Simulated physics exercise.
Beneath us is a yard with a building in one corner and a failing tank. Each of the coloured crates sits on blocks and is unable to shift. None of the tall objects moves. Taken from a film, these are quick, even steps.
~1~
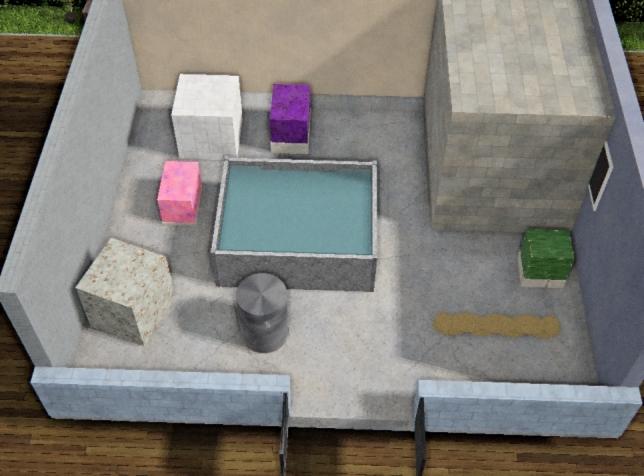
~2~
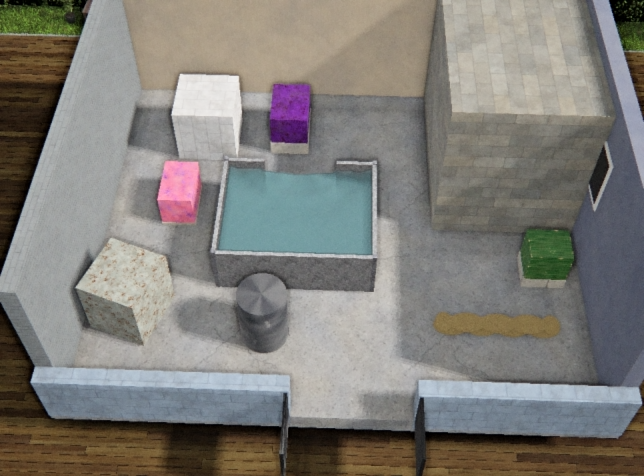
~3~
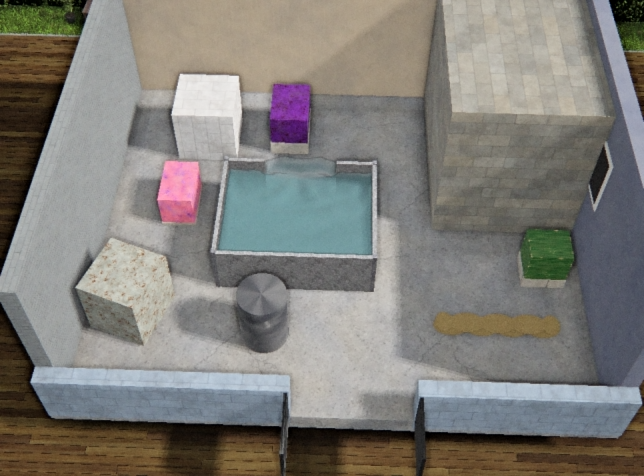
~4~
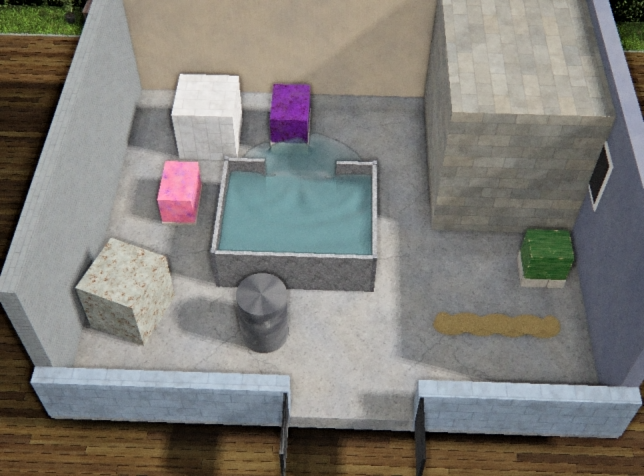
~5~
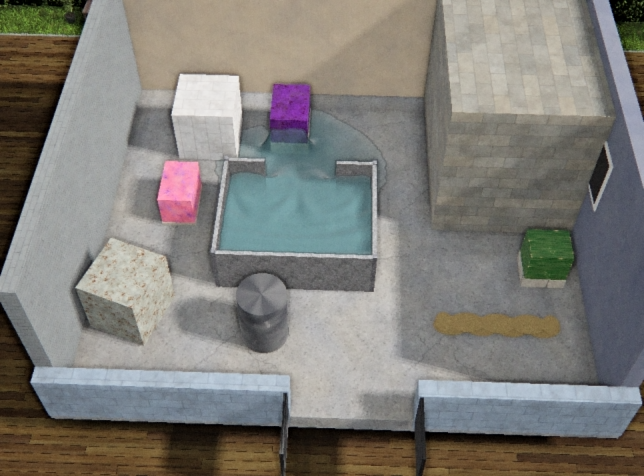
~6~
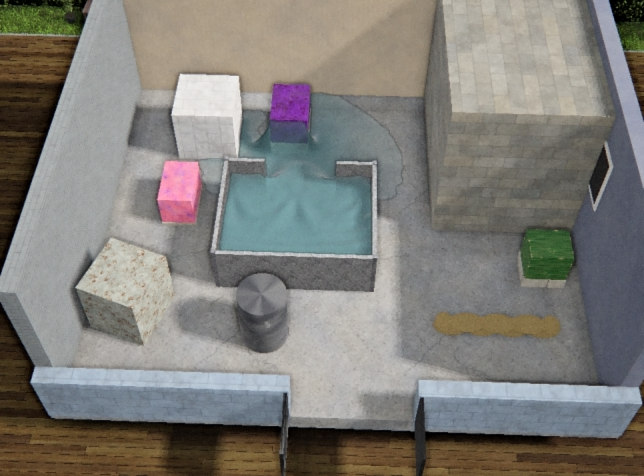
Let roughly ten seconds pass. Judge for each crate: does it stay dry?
Result: The green crate sits high enough. The pink crate sits too low. The purple crate sits too low.
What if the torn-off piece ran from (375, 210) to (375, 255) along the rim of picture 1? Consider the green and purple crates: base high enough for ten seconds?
As I see it, green is doused and purple stays clear.
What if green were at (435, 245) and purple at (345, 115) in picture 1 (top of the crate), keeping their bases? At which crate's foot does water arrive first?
I'd say the purple one comes first.
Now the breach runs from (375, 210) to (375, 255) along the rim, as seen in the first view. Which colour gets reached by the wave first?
The green crate.
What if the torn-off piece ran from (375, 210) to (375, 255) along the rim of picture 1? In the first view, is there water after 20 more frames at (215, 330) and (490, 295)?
Going point by point, the first is high and dry and the second is waterlogged.
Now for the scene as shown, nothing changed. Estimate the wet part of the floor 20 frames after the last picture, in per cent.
Roughly 55 per cent.
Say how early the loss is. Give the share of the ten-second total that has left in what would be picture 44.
Near 30 %.
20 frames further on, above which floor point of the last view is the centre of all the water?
Somewhere near (303, 186).
A moment on, water covers 25 % of the floor; the green crate not reached, the pink crate water round its plinth, the purple crate water round its plinth.
Next, water covers 35 % of the floor; the green crate not reached, the pink crate water round its plinth, the purple crate water round its plinth.
Then, water covers 55 % of the floor; the green crate not reached, the pink crate water round its plinth, the purple crate water round its plinth.
Later, water covers 80 % of the floor; the green crate water round its plinth, the pink crate water round its plinth, the purple crate water round its plinth.
In the end, water covers 100 % of the floor; the green crate stayed above the water, the pink crate was topped, the purple crate was topped.
